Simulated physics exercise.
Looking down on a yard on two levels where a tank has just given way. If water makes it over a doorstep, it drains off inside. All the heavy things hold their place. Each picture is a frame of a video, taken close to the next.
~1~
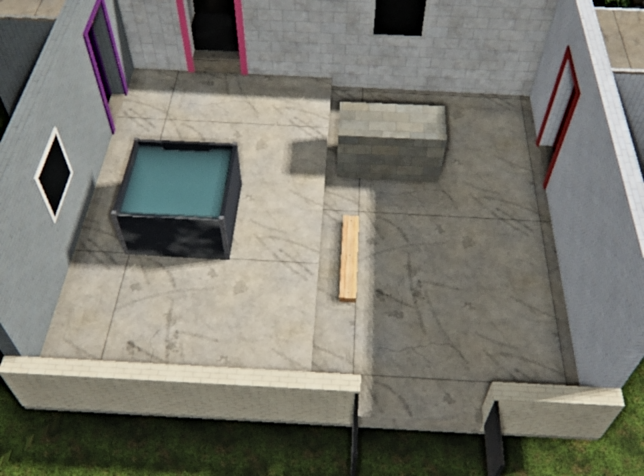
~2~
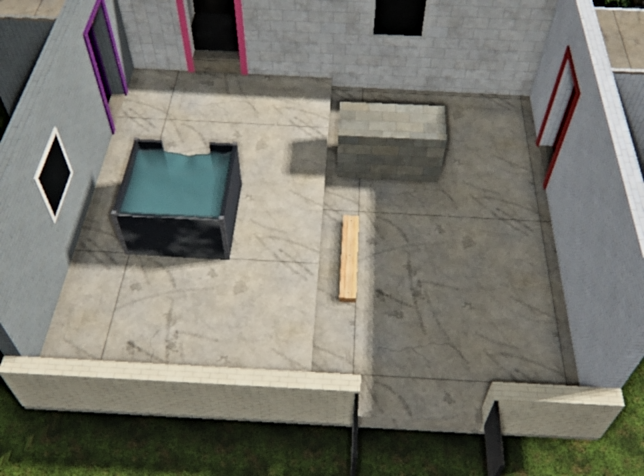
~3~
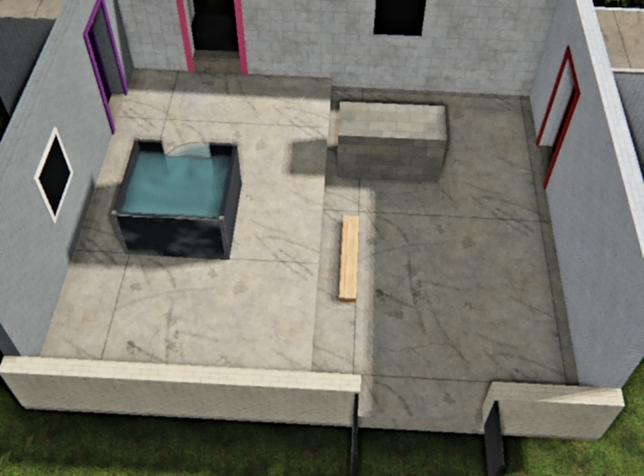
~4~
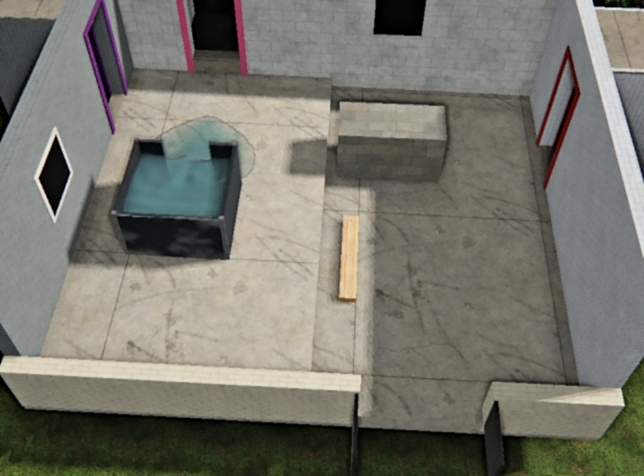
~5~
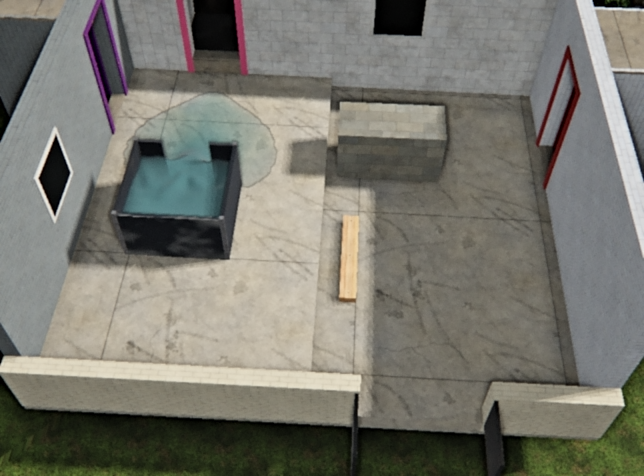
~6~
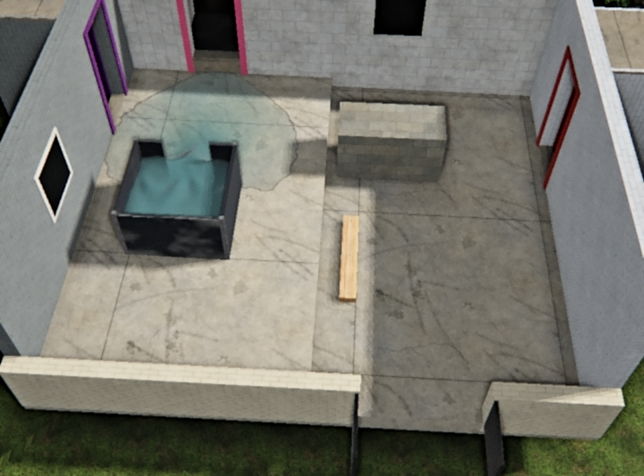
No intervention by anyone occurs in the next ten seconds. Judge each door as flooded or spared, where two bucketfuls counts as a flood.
The purple door is flooded, the pink door is spared, the red door is flooded.
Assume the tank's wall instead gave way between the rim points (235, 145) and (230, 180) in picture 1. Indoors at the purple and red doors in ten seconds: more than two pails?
Purple: Short of the mark, red: Beyond the mark.
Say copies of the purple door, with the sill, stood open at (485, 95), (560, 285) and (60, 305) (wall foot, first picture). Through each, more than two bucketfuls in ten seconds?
Exceeds it; stays within it; stays within it.
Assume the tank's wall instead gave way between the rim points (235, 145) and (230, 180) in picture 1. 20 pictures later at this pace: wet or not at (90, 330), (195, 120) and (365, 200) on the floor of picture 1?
As listed: Dry, no water, covered.
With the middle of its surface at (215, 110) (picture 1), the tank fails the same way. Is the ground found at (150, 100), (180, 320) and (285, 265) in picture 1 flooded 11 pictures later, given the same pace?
The three spots read swamped, left dry, left dry.
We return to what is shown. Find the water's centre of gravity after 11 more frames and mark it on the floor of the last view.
About (214, 149).
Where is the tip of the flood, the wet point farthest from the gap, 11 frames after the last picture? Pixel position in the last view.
I'd point to (465, 93).
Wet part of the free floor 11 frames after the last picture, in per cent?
Roughly 25 percent, I'd say.
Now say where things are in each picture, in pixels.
The first frame shows still water in the open tank at (178, 181).
In the second frame, water pours out on the open tank's far side and has run to a hidden place.
In the third frame, water pours out on the open tank's far side and has run to a hidden place.
In the fourth frame, water pours out on the open tank's far side and has run to (212, 120).
In the fifth frame, the front is at (218, 96), out from the gap on the open tank's far side.
In the sixth frame, water pours out on the open tank's far side and has run to (229, 73).
A moment on, water covers 25 % of the floor; the purple door under two buckets in, the pink door wet at the sill, nothing in, the red door not reached.
Next, water covers 25 % of the floor; the purple door over two buckets in, the pink door wet at the sill, nothing in, the red door not reached.
Then, water covers 35 % of the floor; the purple door far over two buckets in, the pink door wet at the sill, nothing in, the red door wet at the sill, nothing in.
Later, water covers 50 % of the floor; the purple door far over two buckets in, the pink door wet at the sill, nothing in, the red door over two buckets in.
In the end, water covers 80 % of the floor; the purple door far over two buckets in, the pink door wet at the sill, nothing in, the red door far over two buckets in.
